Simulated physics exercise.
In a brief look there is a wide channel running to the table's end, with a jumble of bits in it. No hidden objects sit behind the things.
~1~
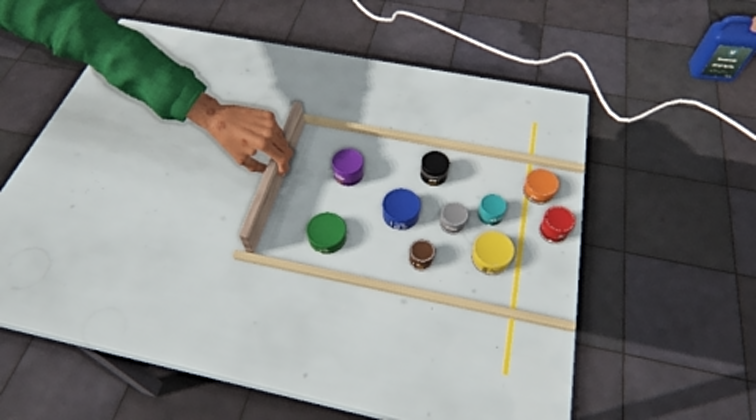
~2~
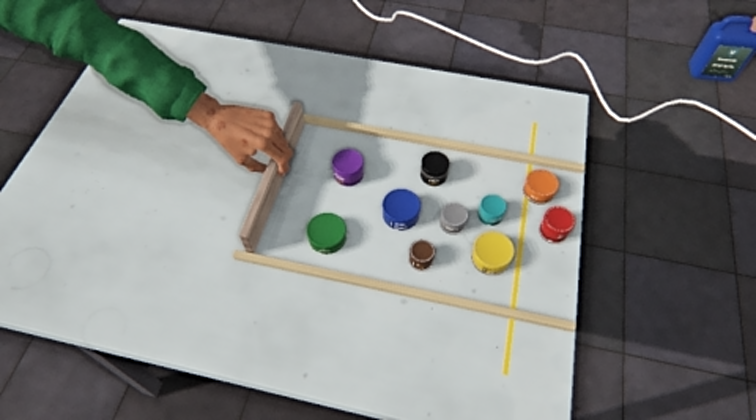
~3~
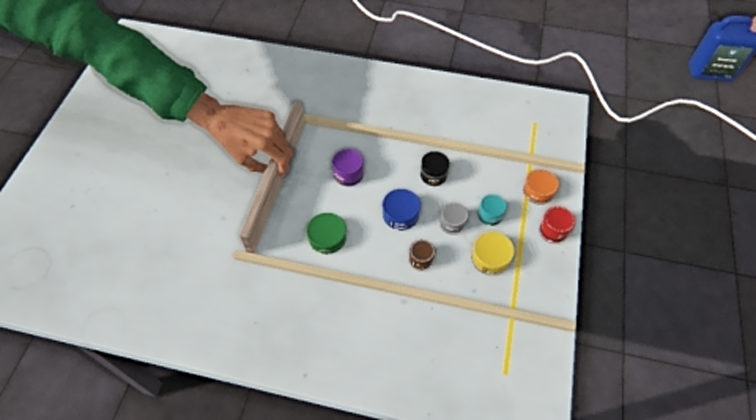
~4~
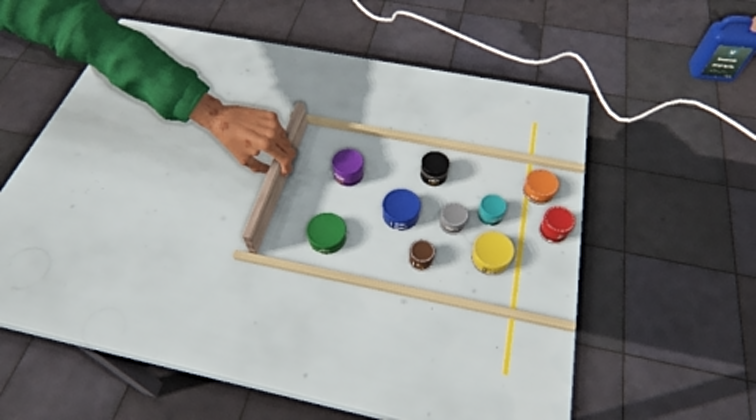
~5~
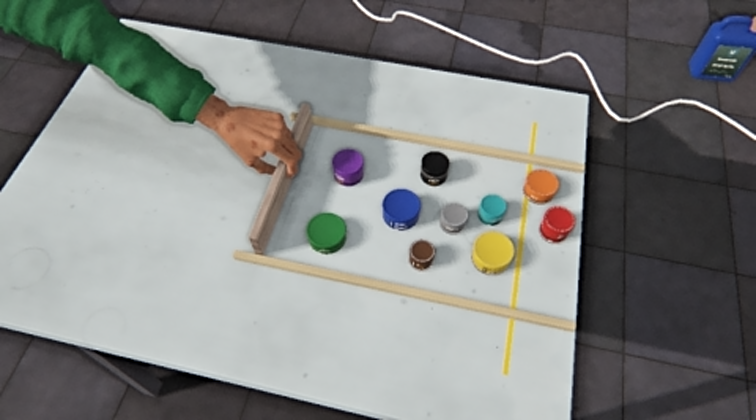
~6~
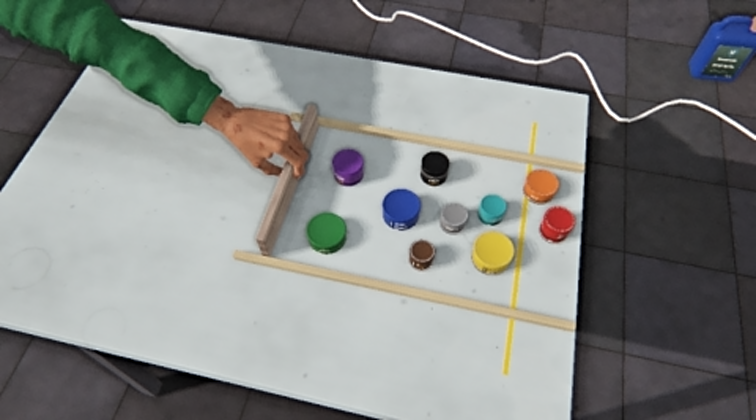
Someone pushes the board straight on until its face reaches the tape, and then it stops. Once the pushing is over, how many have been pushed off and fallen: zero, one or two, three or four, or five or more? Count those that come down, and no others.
One or two have.
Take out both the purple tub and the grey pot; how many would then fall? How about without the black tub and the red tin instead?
That gives 0 in the first case, then 0 in the second.
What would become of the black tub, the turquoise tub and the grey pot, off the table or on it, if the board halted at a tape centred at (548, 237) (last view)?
In order, the black tub keeps its spot, then the turquoise tub goes off the edge, then the grey pot goes off the edge.
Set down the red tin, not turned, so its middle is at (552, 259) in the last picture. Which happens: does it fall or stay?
The red tin comes down.
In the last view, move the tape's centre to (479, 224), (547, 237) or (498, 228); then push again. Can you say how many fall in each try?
Going through them in order, you'd see 0, 6 and 0.
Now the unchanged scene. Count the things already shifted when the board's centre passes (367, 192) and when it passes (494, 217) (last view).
2 at one spot and 10 at the other.
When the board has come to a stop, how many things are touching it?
Result: 4 in all.
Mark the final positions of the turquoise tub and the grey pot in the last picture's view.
Turquoise tub at (571, 214), grey pot at (574, 237).
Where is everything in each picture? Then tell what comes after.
The first picture shows red tin (557, 225); orange tin (541, 187); yellow tin (492, 254); board (275, 174); tape (522, 232).
The second picture shows orange tin (541, 187); brown tin (422, 255).
The third picture shows yellow tin (492, 254); board (275, 174).
The fourth picture shows red tin (557, 225); purple tub (348, 168).
The fifth picture shows orange tin (541, 187); green tub (327, 234).
The sixth picture shows red tin (557, 225); orange tin (541, 187); yellow tin (492, 254); board (290, 177); tape (522, 232).
Soon after, none off yet; red tin at rest near (557, 225); orange tin at rest near (541, 187); yellow tin at rest near (492, 254).
By the end, the number that fall off is one or two; fallen, red tin.
